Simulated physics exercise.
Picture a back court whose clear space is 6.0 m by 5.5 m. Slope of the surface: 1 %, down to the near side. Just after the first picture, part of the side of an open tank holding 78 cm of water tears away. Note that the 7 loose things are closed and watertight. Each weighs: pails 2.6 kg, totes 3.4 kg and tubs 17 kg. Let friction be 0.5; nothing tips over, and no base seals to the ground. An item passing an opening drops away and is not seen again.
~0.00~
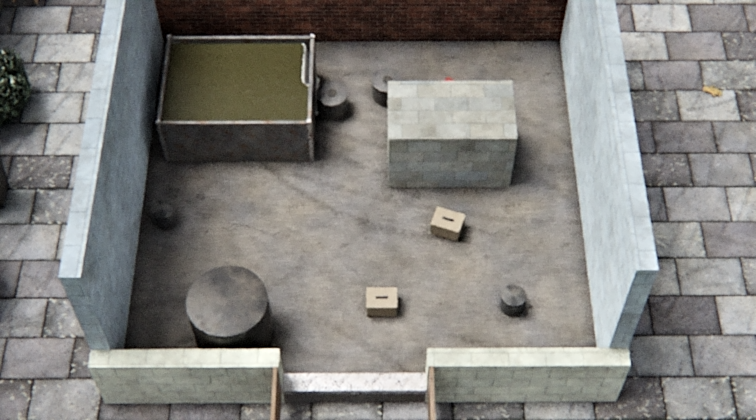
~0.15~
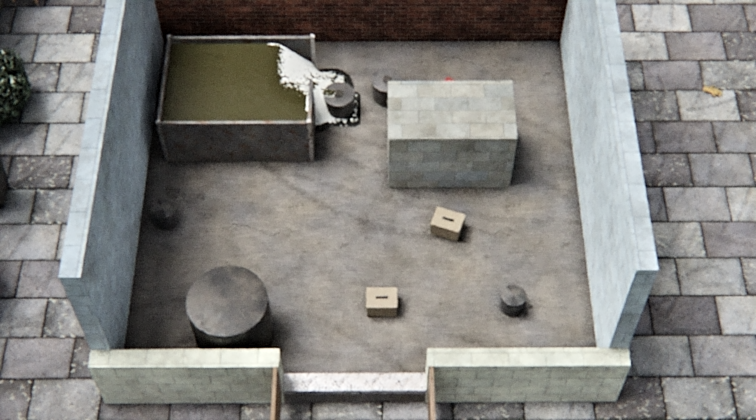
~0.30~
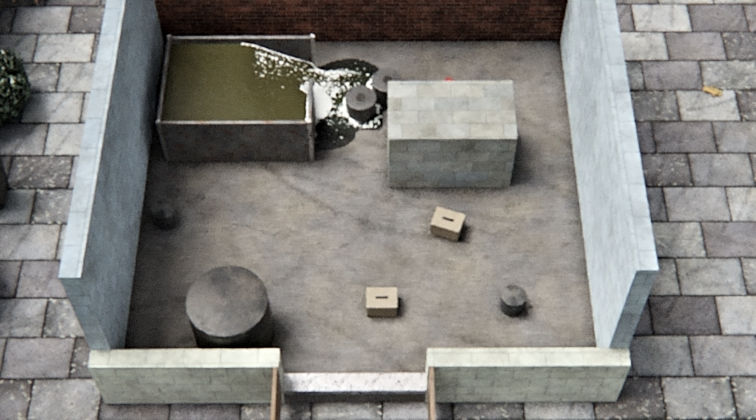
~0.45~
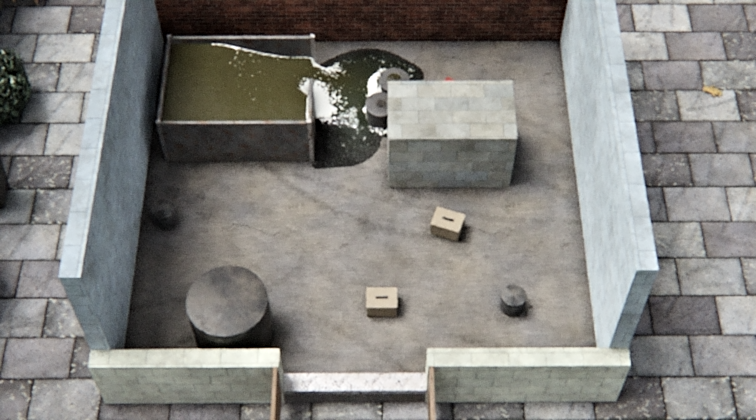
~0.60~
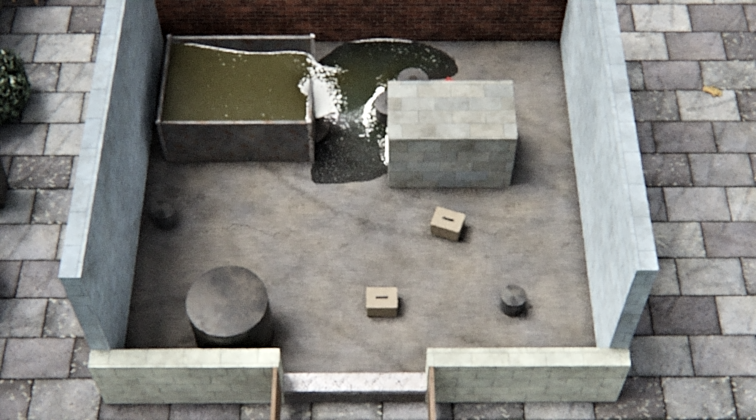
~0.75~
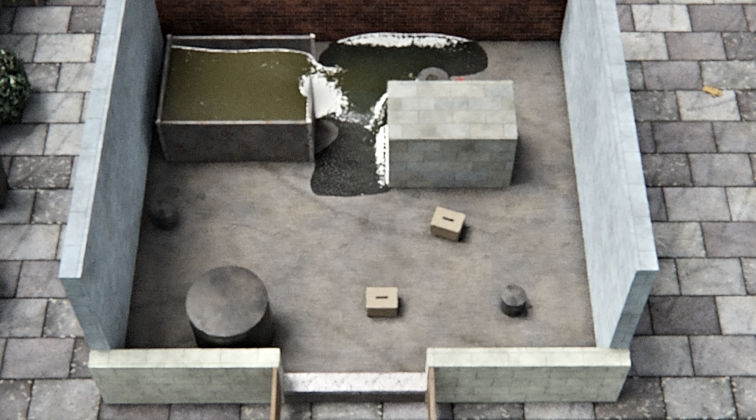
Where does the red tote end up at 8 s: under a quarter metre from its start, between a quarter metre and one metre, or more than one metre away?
I'm guessing it covers a long distance.
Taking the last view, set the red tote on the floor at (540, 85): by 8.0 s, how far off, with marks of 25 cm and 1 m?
What happens is that it covers a big distance.
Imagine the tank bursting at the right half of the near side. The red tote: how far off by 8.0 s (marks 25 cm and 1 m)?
Result: Red tote essentially stationary.
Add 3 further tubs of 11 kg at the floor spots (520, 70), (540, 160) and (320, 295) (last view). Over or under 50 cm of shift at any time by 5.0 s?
Taking them in order: Far enough, far enough and not far enough.
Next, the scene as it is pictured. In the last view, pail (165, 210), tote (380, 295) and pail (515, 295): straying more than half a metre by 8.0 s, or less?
Well, going one by one, it's not that far, too far and too far.
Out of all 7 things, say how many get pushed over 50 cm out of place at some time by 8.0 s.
The number is 6.
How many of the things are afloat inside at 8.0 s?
At that time the total is 4.
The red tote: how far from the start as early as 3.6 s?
Around 450 cm from the start by that time.
After 1.6 s the red tote is near (554, 96), 1.5 m from its start, aground; 0 of 7 are out; 0 afloat.
After 3.6 s the red tote is near (541, 348), 4.3 m from its start, aground; 0 of 7 are out; 1 afloat.
After 5.6 s the red tote is near (394, 325), 4.0 m from its start, afloat; 0 of 7 are out; 3 afloat.
After 8.0 s the red tote is near (290, 254), 3.6 m from its start, afloat; 0 of 7 are out; 4 afloat.
